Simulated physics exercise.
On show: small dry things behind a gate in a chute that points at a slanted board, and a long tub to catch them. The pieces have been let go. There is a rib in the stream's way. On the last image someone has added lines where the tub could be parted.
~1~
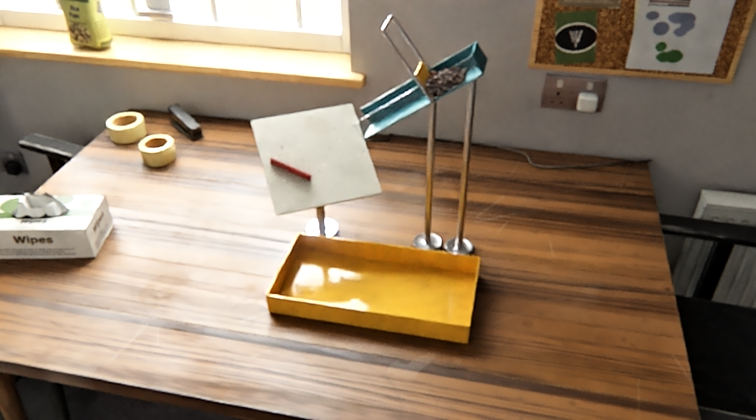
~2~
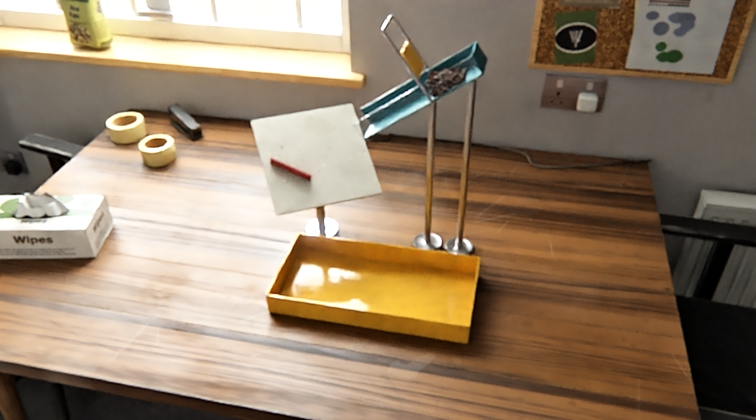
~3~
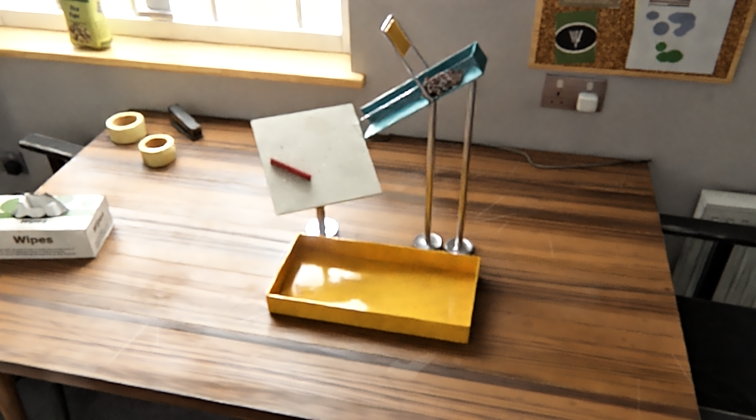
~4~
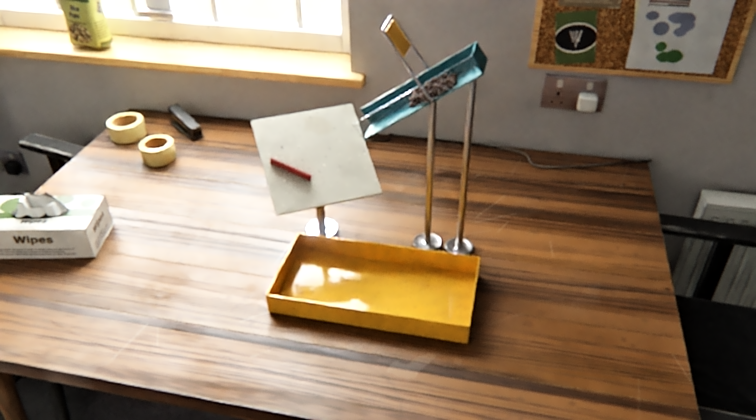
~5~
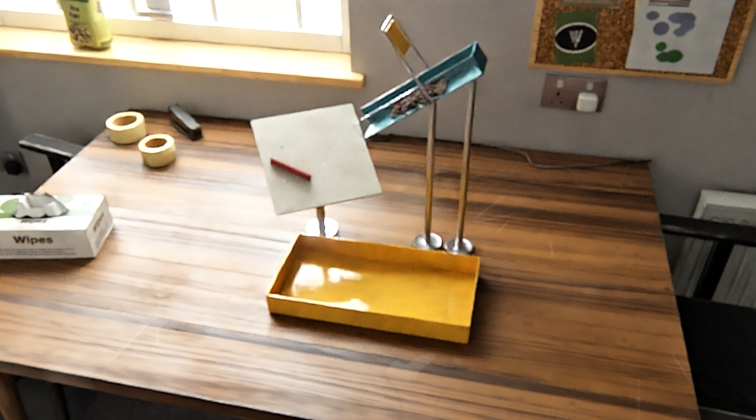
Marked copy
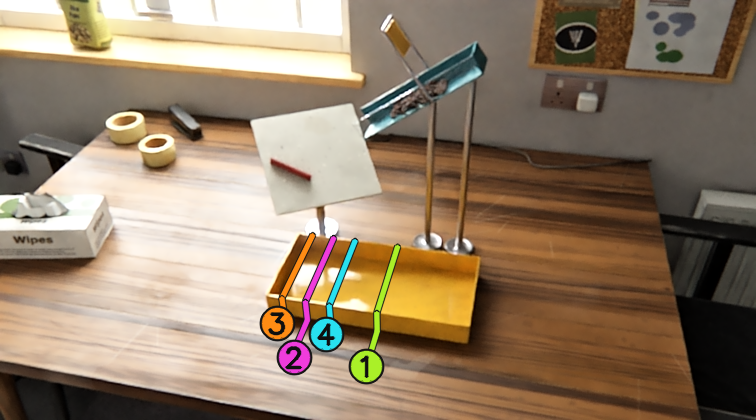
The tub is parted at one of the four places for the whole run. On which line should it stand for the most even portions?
Best: 4.
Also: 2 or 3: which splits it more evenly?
That is line 2.
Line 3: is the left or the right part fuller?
More lands on the right.
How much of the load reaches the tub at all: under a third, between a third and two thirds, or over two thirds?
It is over two thirds.
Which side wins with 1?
Left.
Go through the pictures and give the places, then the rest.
The first frame shows load behind the gate near (446, 79), allspice berries; lip of the chute near (368, 132), sloping fairly steeply.
The second frame shows middle of the board near (316, 156), tilted fairly steeply; middle of its low edge near (330, 204); of its high edge near (302, 112).
The third frame shows front corners of the tub near (266, 295) and (469, 326), empty; front of the load near (426, 91).
The fourth frame shows middle of the load near (431, 88); its front near (414, 101), close to a third of the way to the lip; rib from (271, 158) to (311, 176).
The fifth frame shows middle of the load near (419, 96); its front near (393, 113), close to two thirds of the way to the lip.
On the marked copy, line 1 crosses the front rim at (377, 312); line 2 crosses the front rim at (305, 301); line 3 crosses the front rim at (282, 297); line 4 crosses the front rim at (329, 304).
If 1 is chosen, of what is caught, the whole lot on the left of the divider, none at all on the right.
If 2 is chosen, of what is caught, close to a quarter on the left of the divider, the bulk on the right.
If 3 is chosen, of what is caught, a small share on the left of the divider, all but a few on the right.
If 4 is chosen, of what is caught, close to two thirds on the left of the divider, close to a third on the right.
